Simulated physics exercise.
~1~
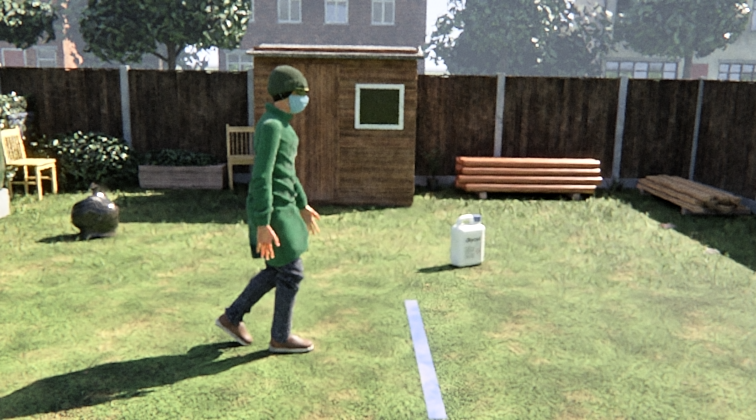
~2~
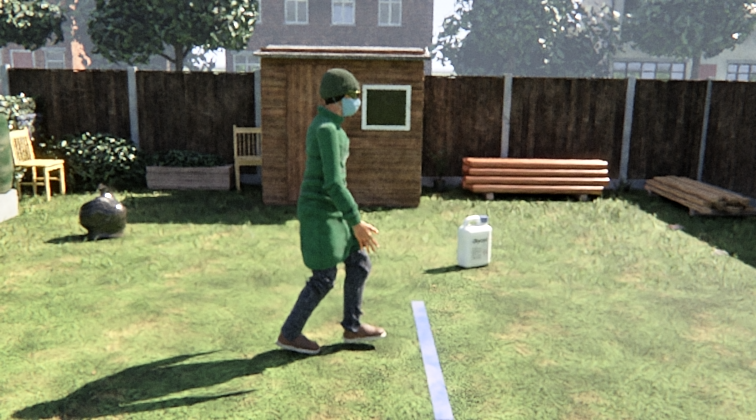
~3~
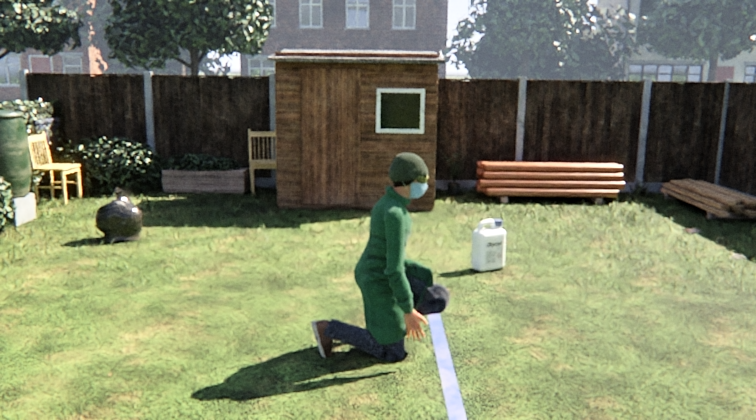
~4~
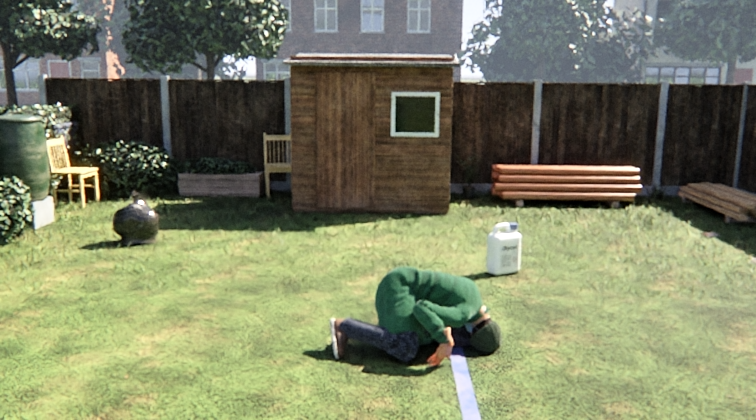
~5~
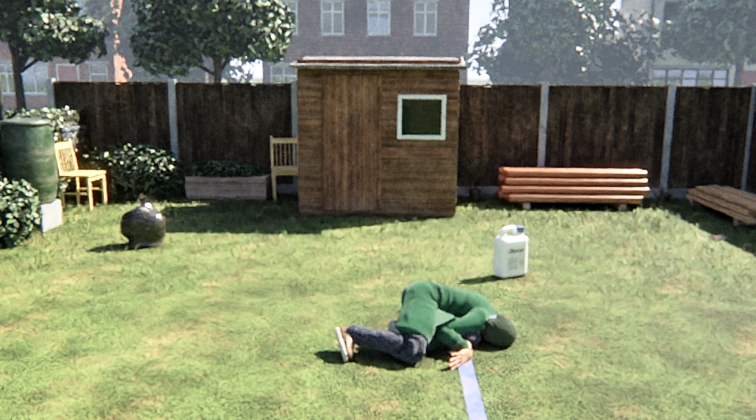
A masked person in green walks right, drops to their knees and slumps across blue tape.
